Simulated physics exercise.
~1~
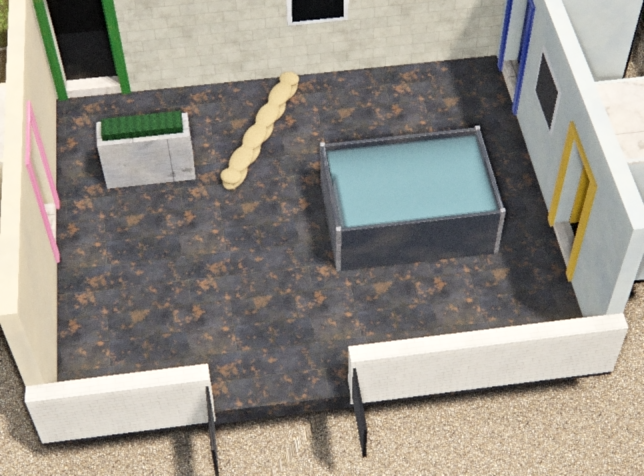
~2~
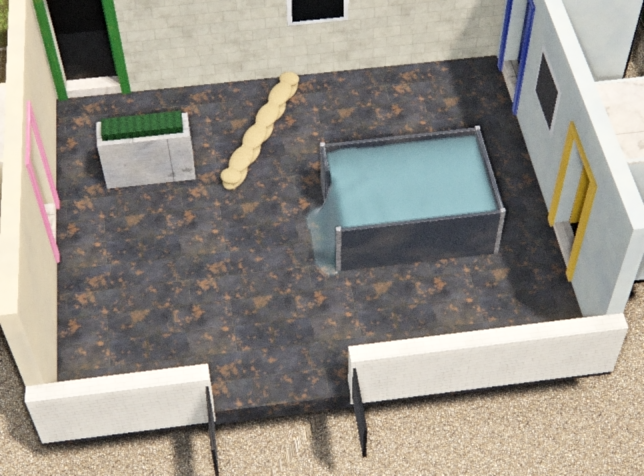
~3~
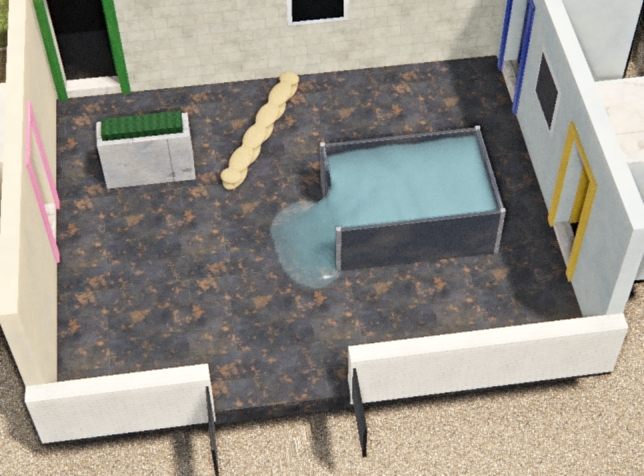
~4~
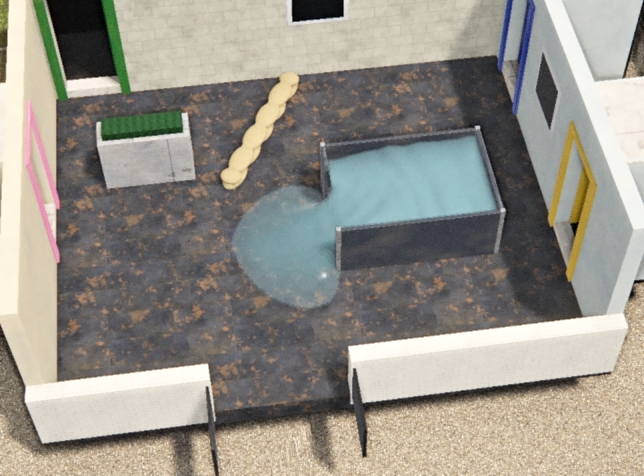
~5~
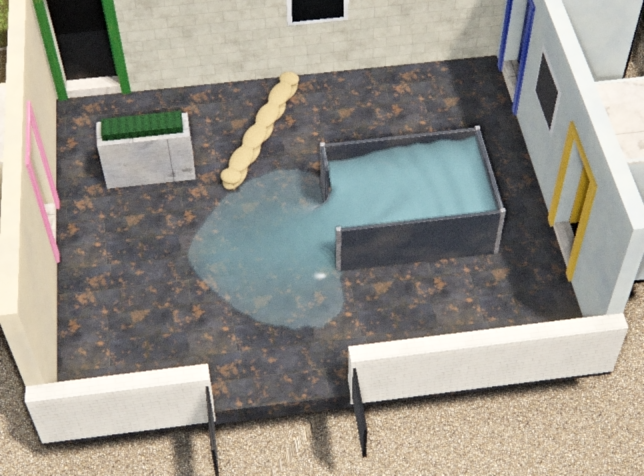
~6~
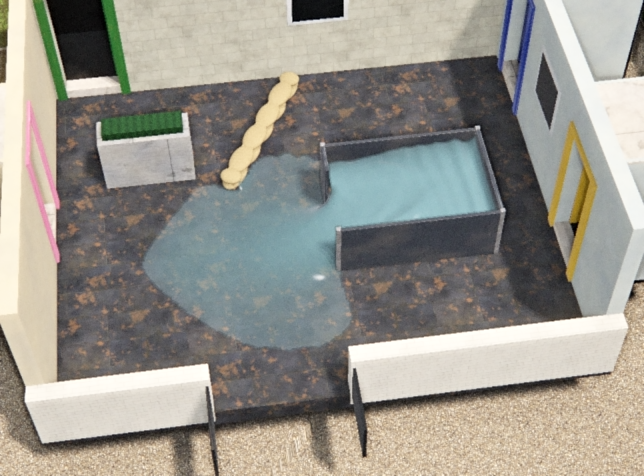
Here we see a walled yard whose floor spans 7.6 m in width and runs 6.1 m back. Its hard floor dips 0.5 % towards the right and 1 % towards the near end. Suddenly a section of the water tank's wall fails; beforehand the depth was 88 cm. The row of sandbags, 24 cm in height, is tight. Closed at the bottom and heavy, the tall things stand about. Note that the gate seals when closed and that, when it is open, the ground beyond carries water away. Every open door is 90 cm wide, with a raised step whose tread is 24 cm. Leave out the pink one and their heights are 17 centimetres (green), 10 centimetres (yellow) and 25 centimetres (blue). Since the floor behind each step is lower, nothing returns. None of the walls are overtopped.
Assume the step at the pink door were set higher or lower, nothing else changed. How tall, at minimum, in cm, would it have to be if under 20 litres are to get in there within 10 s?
It would need to be about 24 cm tall.
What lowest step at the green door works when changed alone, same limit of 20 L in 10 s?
Green - roughly 12.0 cm.
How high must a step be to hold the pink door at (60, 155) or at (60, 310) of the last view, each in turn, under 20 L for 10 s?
You'd want about 7.0 cm there first, then about 24 cm.
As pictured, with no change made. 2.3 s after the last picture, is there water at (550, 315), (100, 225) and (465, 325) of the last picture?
In turn: Dry, flooded, not reached.
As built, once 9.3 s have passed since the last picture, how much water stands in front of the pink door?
Roughly 6.0 cm deep.
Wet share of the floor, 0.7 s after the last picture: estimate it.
Some 35 per cent is wet.
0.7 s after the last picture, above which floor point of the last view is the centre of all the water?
(335, 237), roughly.
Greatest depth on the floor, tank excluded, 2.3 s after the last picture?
Roughly 33 cm.
Then, 0.7 s after the last picture water covers 35 % of the floor, deepest (40 cm) near (320, 248); 21 cm at the pink door, 1 litre in over its 15 cm step.
Then, 2.3 s after the last picture water covers 45 % of the floor, deepest (33 cm) near (58, 415); 26 cm at the pink door, 87 litres in over its 15 cm step.
Then, 9.3 s after the last picture water covers 85 % of the floor, deepest (12 cm) near (97, 411); 6 cm at the pink door, 113 litres in over its 15 cm step.
At the pink door as built, the water peaked near 32 cm, 1.7 s after the last picture.
With a step of 20 cm, 48 litres would have come in within the 10 s; with 27 cm, 8 litres. So under 20 litres takes about 24 cm.
